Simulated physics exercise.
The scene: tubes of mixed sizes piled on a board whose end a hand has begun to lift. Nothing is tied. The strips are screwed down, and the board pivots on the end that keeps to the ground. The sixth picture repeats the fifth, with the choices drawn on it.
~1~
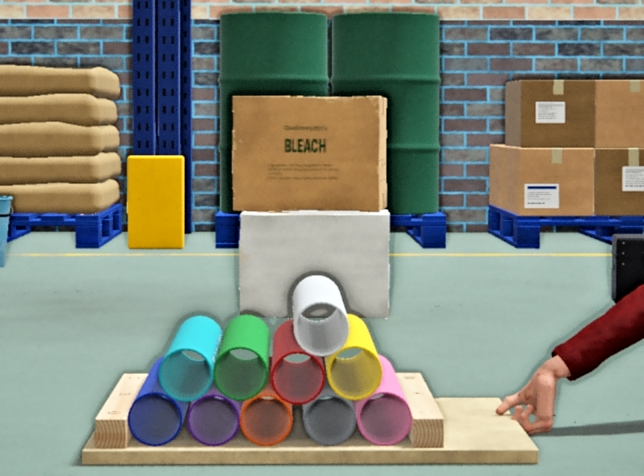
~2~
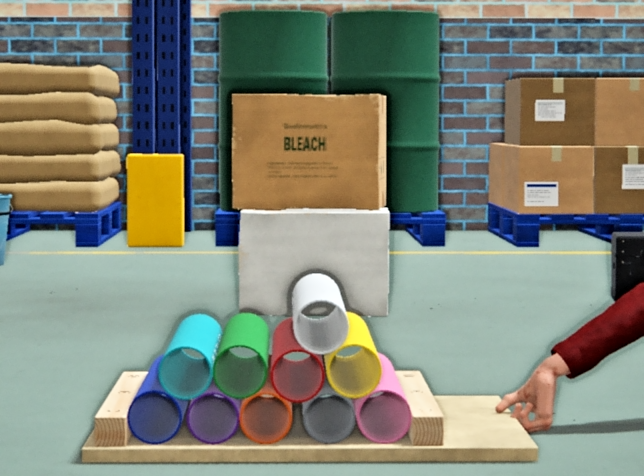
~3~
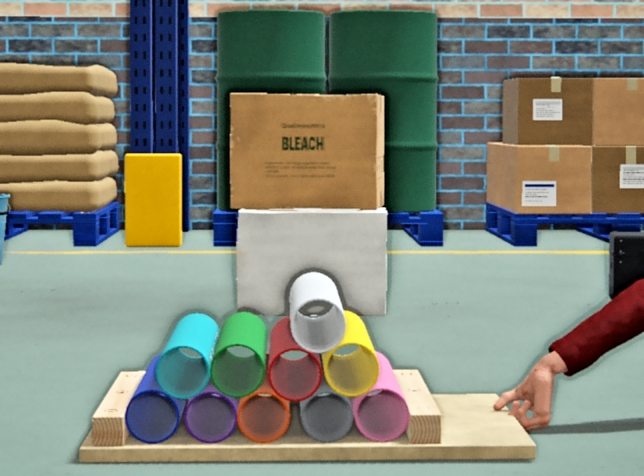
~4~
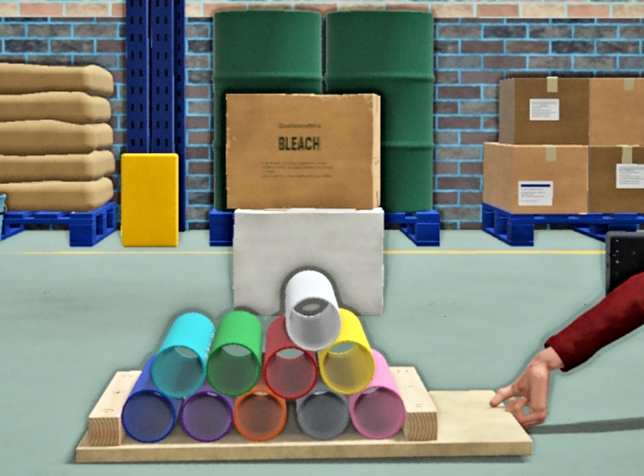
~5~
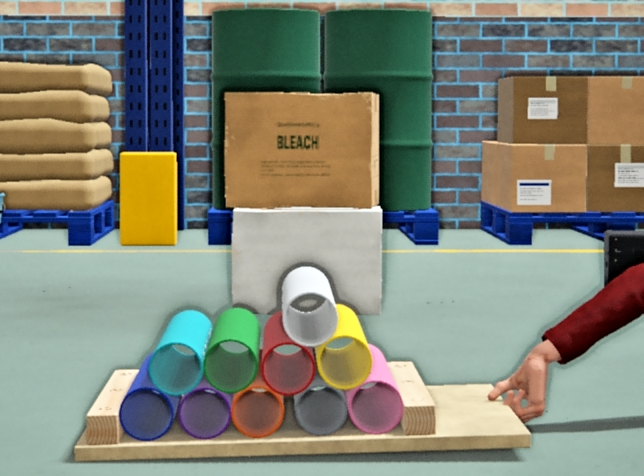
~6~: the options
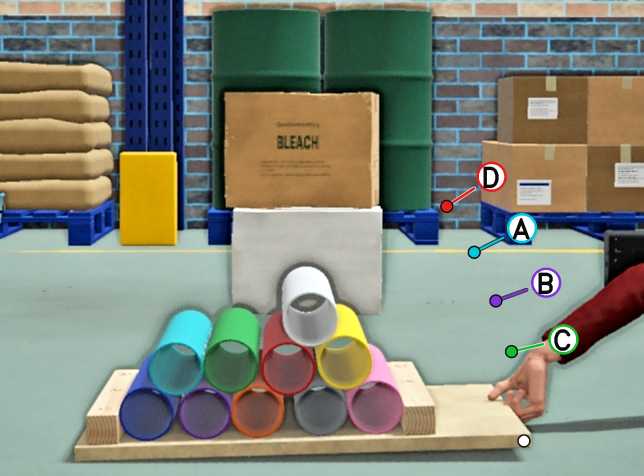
In a warehouse, a hand grips the end of a board stacked with coloured tubes, the pile barely moving between wooden strips.
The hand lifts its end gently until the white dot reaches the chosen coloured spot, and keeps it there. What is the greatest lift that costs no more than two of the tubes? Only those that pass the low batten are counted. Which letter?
The highest mark that will do is B.
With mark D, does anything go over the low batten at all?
Yes.
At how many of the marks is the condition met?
Two of the four.
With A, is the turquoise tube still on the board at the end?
The turquoise tube: No.
On the marked copy, A at (474, 252); B at (496, 301); C at (511, 352); D at (447, 206); the white dot at (524, 441).
Taking B. A third of the way, board at 14°.
Two thirds of the way, board at 20°.
When it is over, board at 20°, none over the low batten.
As for the rest, A five over the low batten; C none over the low batten; D five over the low batten.
